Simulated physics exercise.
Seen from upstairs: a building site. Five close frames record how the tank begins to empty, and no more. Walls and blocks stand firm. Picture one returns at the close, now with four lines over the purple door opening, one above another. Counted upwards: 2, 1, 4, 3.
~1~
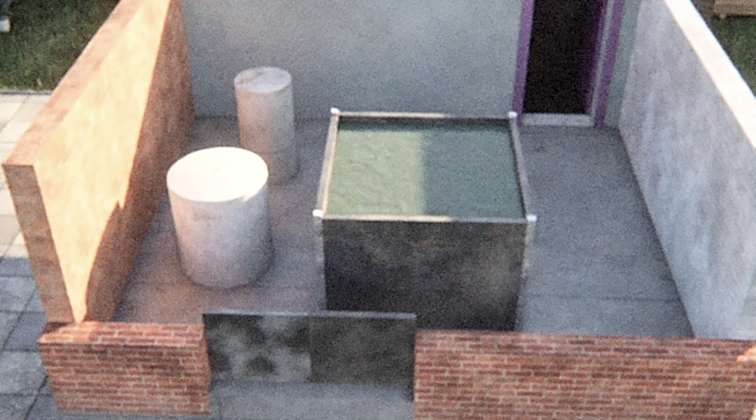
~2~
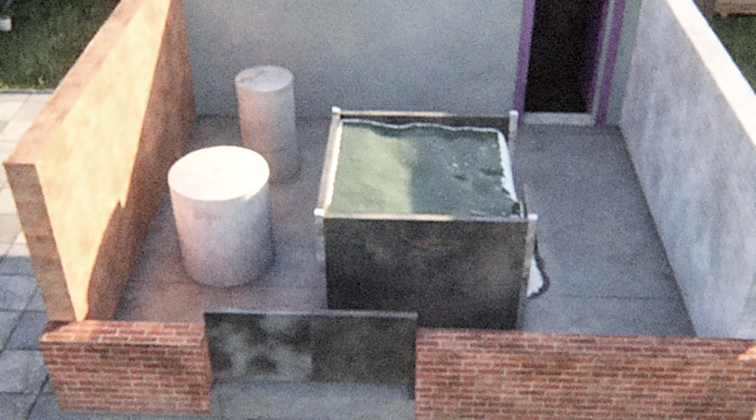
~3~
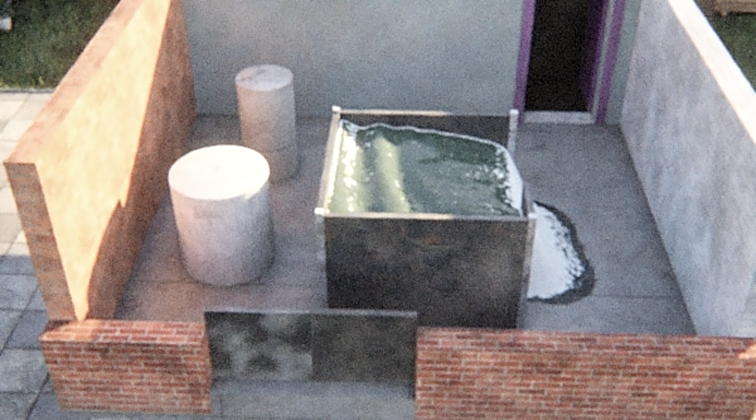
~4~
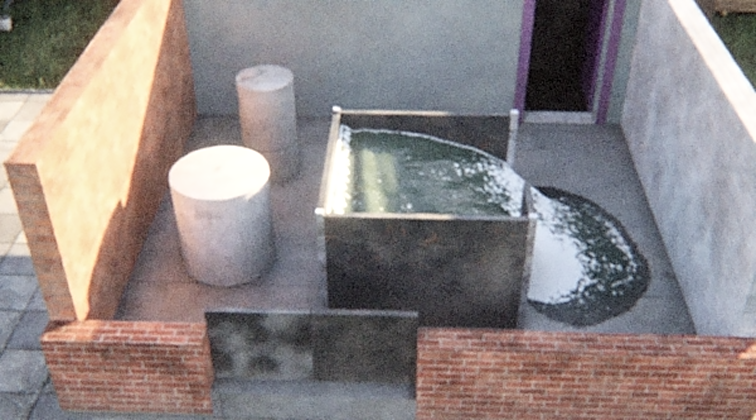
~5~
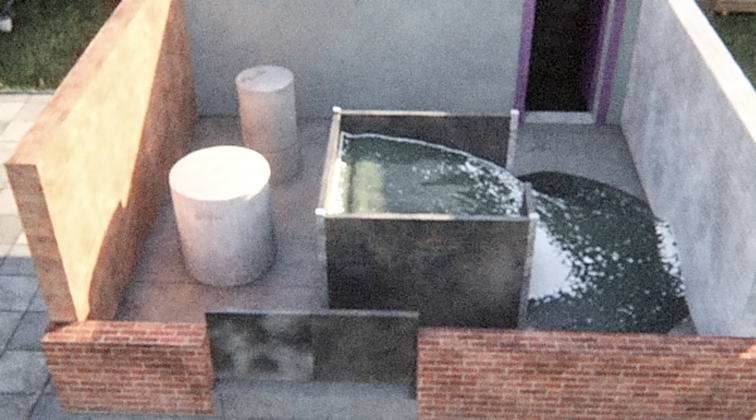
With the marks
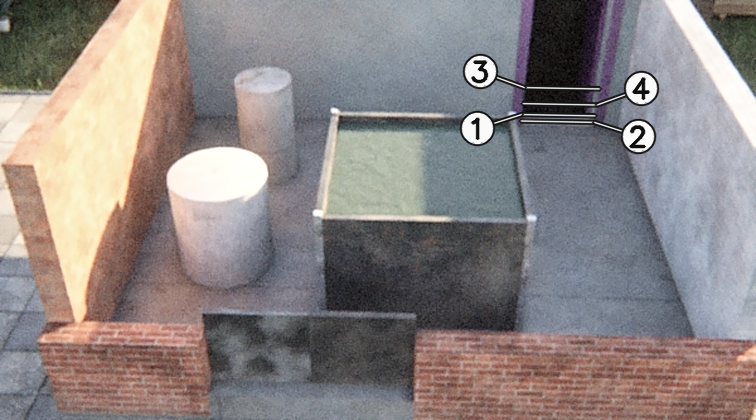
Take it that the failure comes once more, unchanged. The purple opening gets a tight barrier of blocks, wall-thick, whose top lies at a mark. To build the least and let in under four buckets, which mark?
3 will do.
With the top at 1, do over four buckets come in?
Yes, that goes wrong.
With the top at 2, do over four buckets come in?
Yes, it does.
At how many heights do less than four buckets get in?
One of them.
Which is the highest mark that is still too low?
That would be 4.
In white, 1 at (558, 115); 2 at (557, 121); 3 at (562, 88); 4 at (559, 104); from the bottom up 2, 1, 4, 3.
If 1 is chosen, dozens of bucketfuls pour in.
If 2 is chosen, dozens of bucketfuls pour in.
If 3 is chosen, a bucket or two gets in.
If 4 is chosen, about 13 bucketfuls get in.
